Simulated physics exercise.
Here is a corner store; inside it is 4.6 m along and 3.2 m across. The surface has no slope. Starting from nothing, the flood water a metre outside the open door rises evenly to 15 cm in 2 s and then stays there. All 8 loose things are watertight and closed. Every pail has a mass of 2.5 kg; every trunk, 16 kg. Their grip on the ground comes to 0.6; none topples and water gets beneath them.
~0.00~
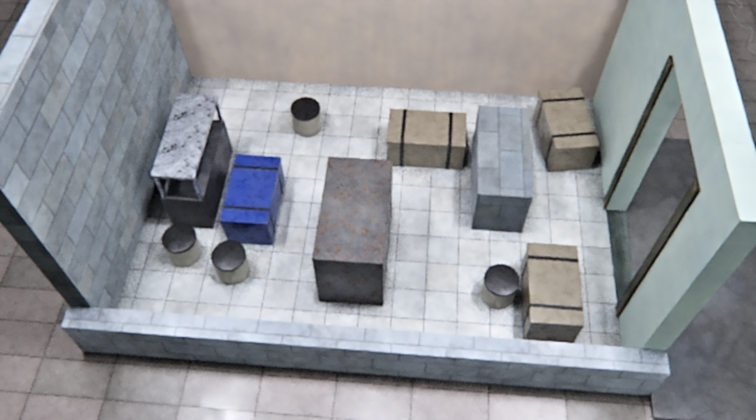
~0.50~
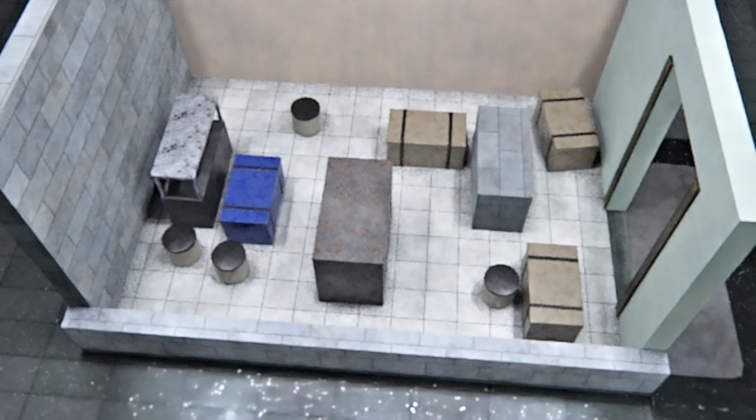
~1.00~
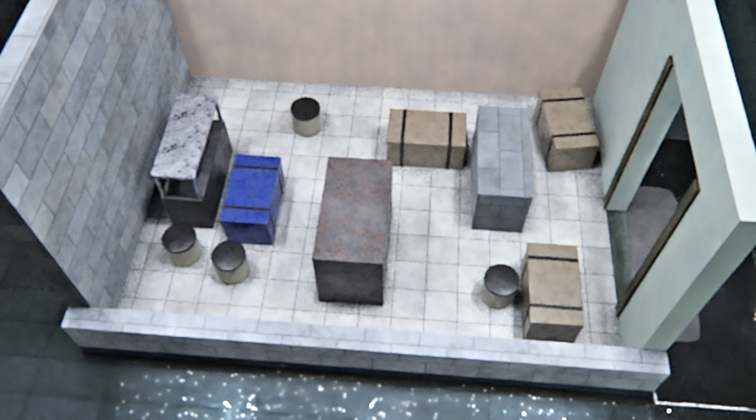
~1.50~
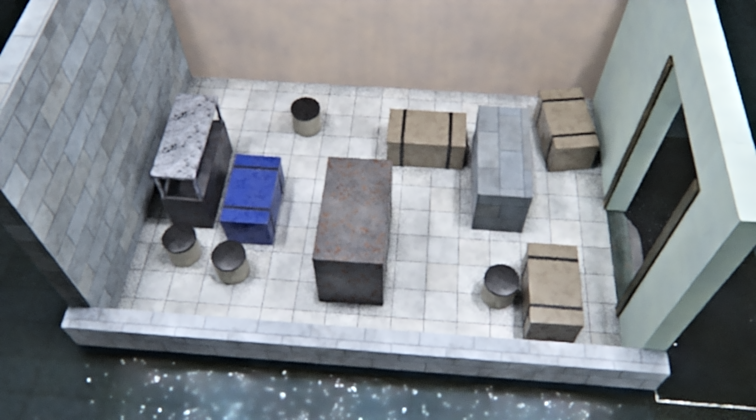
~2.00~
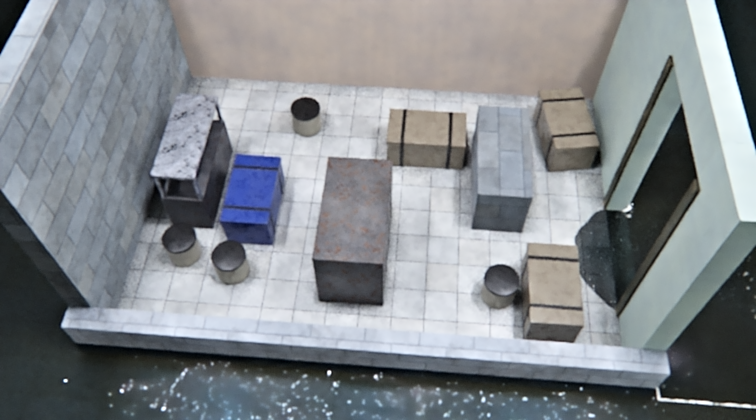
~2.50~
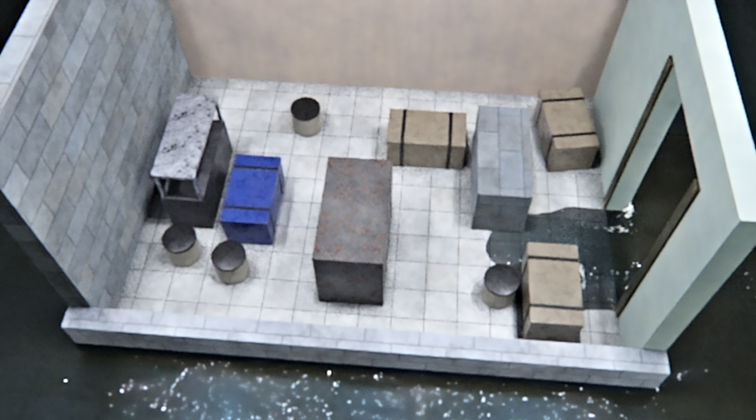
Dark water spreads over the tiled ground around a small open-topped room, seen from a fixed, high angle facing its plain beige back wall. A blue trunk stands at left beside a marbled-top stand, a brown block at centre, a grey block and tan trunks at right, with round dark-topped stools scattered about. The water then enters through the right-hand doorway and fans across the pale floor, while the furnishings stay put.
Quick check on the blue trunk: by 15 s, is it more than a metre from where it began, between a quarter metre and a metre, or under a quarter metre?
It is displaced moderately.
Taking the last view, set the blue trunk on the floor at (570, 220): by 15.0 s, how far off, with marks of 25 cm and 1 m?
So it budges only slightly.
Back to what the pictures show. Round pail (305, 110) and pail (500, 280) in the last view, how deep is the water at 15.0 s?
First about 8 cm, second about 9 cm.
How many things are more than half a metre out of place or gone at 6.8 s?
It comes to 2.
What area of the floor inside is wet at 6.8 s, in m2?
Roughly 10.5 m2.
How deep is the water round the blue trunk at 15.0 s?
8 cm, roughly.
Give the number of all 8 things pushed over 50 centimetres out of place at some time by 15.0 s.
By my count, 6.
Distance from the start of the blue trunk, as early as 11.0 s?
Roughly 0 cm.
After 3.5 s the blue trunk is near (251, 188), 0.0 m from its start, aground; 0 afloat.
After 6.8 s the blue trunk is near (251, 188), 0.0 m from its start, aground; 2 afloat.
After 11.0 s the blue trunk is near (252, 188), 0.0 m from its start, aground; 7 afloat.
After 15.0 s the blue trunk is near (297, 229), 0.7 m from its start, afloat; 8 afloat.
